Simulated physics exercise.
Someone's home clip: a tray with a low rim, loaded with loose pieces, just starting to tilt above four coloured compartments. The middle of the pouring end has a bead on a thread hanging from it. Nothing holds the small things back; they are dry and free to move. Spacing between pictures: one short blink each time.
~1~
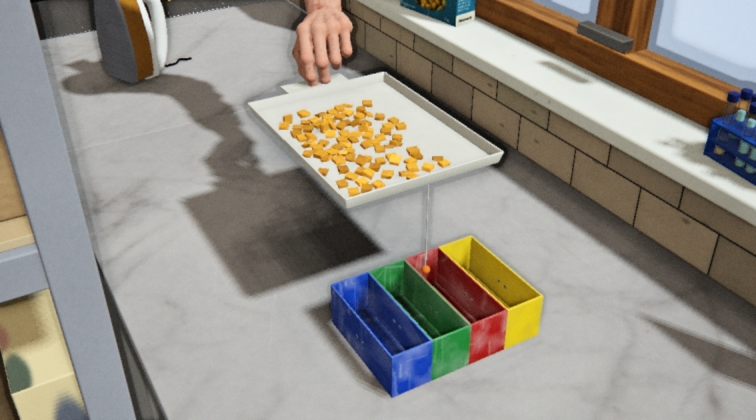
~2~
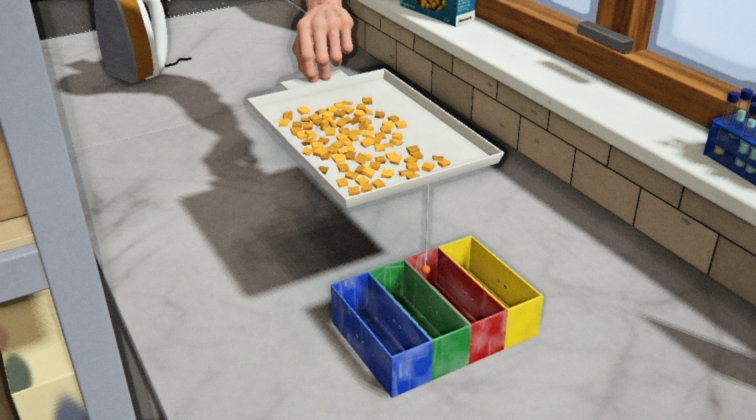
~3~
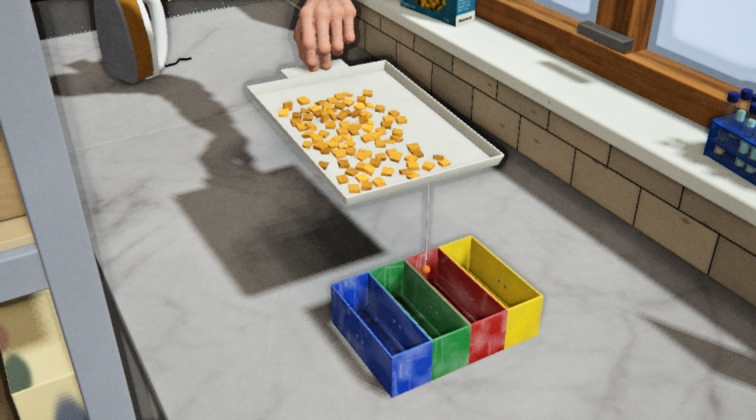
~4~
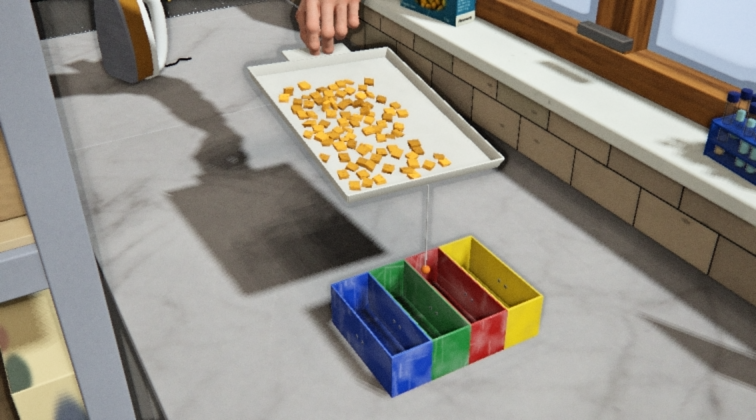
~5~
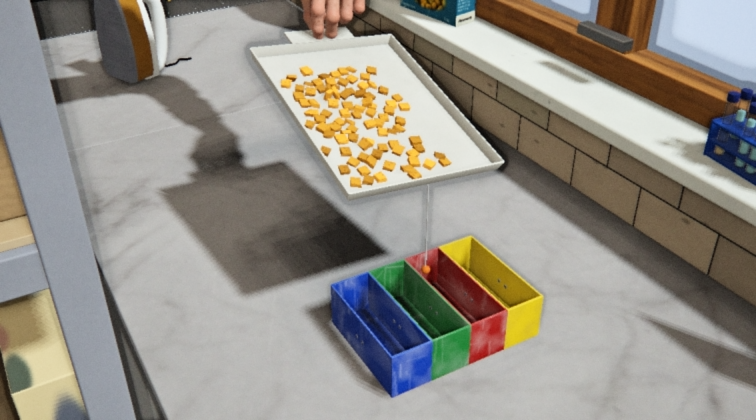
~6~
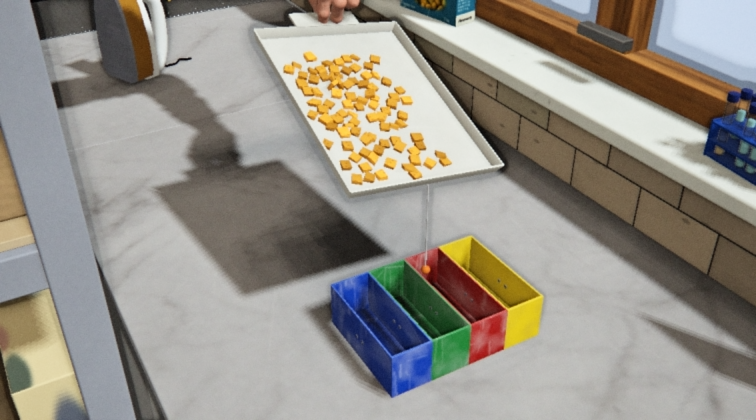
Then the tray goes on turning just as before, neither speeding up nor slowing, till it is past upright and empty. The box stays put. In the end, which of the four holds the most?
The yellow cell holds the most.
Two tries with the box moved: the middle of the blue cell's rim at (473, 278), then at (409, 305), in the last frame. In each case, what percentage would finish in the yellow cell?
About 0 per cent, then about 40 per cent.
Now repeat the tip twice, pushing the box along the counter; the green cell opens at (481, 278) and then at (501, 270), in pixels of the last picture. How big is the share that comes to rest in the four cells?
Some 100 percent, followed by some 100 percent.
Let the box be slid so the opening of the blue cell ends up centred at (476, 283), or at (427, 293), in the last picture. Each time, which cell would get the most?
For the first position it is that green cell, and for the second it is red.
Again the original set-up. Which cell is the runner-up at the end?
Number two is red.
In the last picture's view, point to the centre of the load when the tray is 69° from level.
Load centre: Approx. (457, 163).
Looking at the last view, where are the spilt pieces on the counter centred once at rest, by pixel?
Their middle ends up at roughly (542, 284).
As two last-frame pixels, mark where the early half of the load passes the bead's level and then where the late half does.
The opening part goes through (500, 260); what follows goes through (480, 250).
Just after the last frame, tray tipped steeply; the larger part on the tray; about a tenth falling or outside the box.
A moment on, tray tipped past a quarter turn; roughly half in the yellow cell; about a tenth in the red cell; just a few in the green cell; roughly a third falling or outside the box.
Further on, tray tipped past a quarter turn; roughly two thirds in the yellow cell; about a tenth in the red cell; just a few in the green cell; roughly a quarter falling or outside the box.
When it is over, tray tipped past a quarter turn; roughly two thirds in the yellow cell; about a tenth in the red cell; just a few in the green cell; not one in the blue cell; roughly a quarter outside the box.
